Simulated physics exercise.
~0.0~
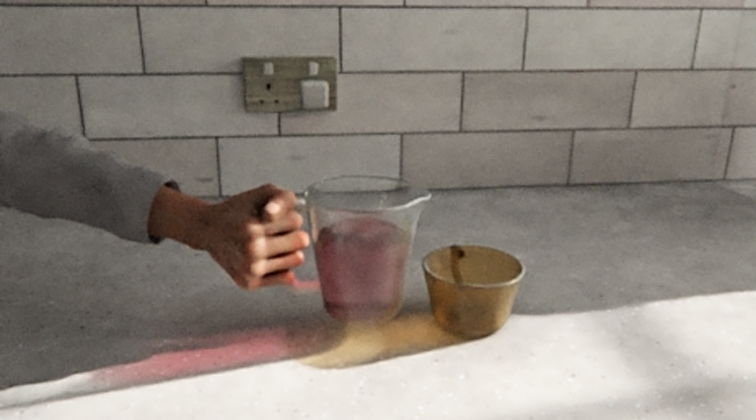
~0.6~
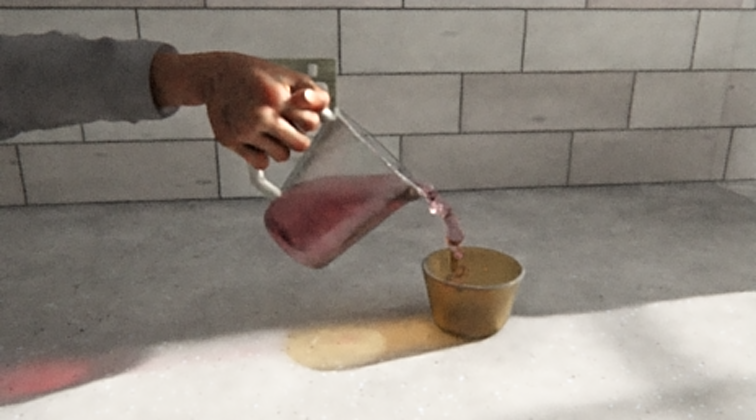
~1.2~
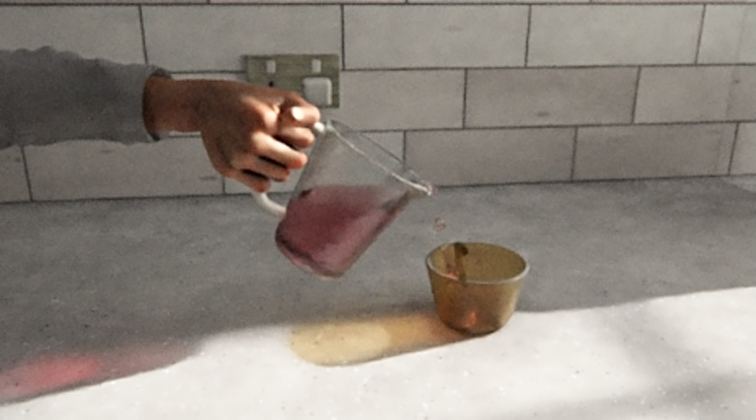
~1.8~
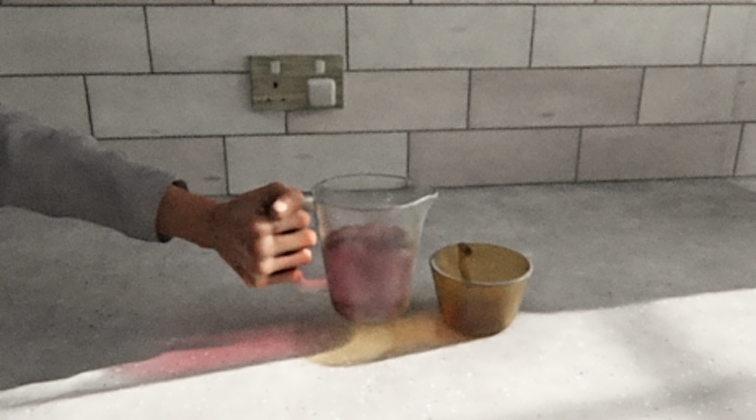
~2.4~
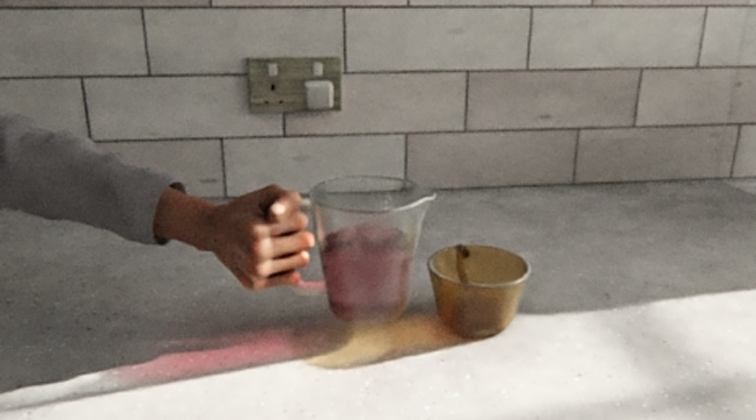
On a grey worktop in front of pale brick-shaped tiles and a wall socket, seen from the front with a slight sway, bright light falls across the near edge. A hand in a grey sleeve, reaching in from the left, holds a clear glass jug of pinkish liquid beside a small amber cup on its right. The hand raises the jug and tips it to the right, and a stream runs from its lip into the cup. The jug then begins to tilt back, with only a few drops falling. Finally it is upright and lowered beside the cup, still holding plenty of liquid.
